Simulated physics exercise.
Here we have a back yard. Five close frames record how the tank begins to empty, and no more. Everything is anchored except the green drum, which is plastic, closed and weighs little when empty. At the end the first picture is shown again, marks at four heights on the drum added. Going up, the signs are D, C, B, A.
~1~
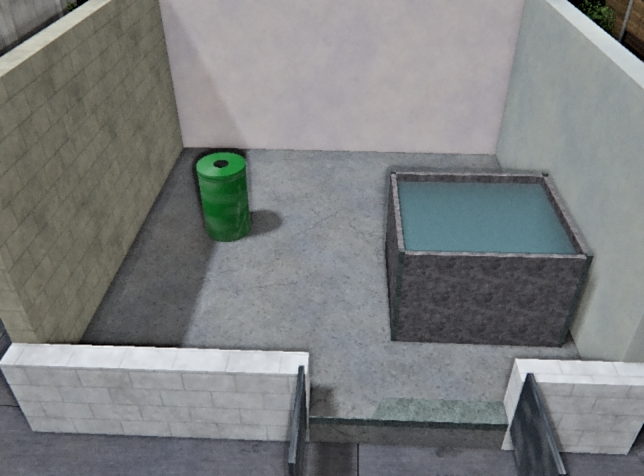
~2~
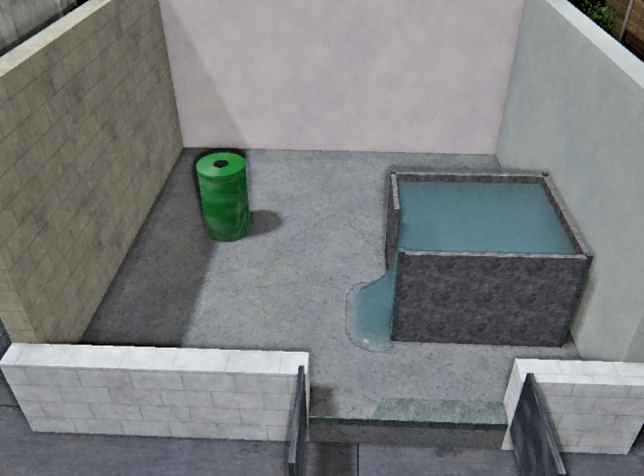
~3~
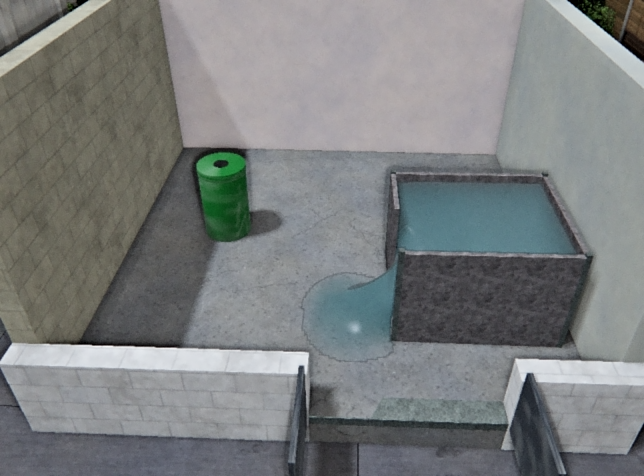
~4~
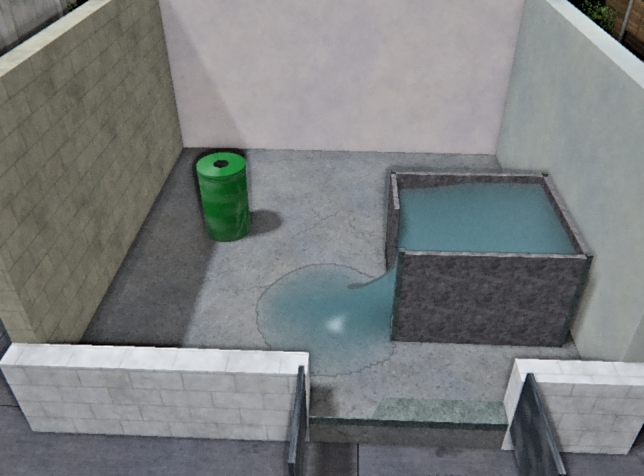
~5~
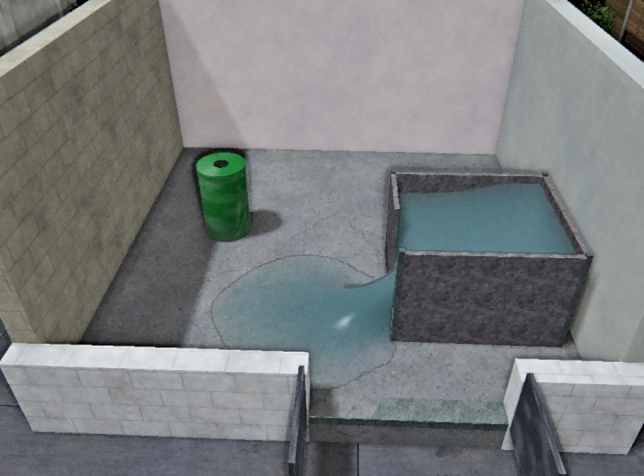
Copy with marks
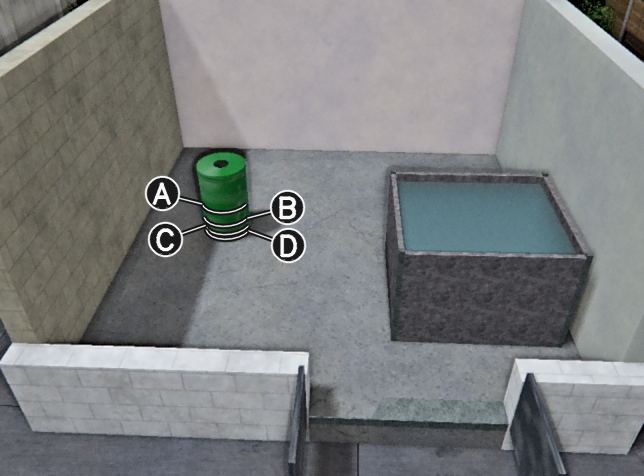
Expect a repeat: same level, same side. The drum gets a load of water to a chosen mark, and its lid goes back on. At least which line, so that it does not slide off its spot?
The limit is A.
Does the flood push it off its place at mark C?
Yes, that goes wrong.
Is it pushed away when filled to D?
Yes, it does.
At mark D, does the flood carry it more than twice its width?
Yes.
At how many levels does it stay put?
One of them.
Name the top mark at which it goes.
It is B.
In white, A at (220, 212); B at (222, 226); C at (223, 234); D at (224, 239); from the bottom up D, C, B, A.
Choosing A, it shifts by a finger or two and stays.
Choosing B, it is pushed about its own width away.
Choosing C, it is pushed about 4 times its own width away.
Choosing D, it is pushed about 6 times its own width away.
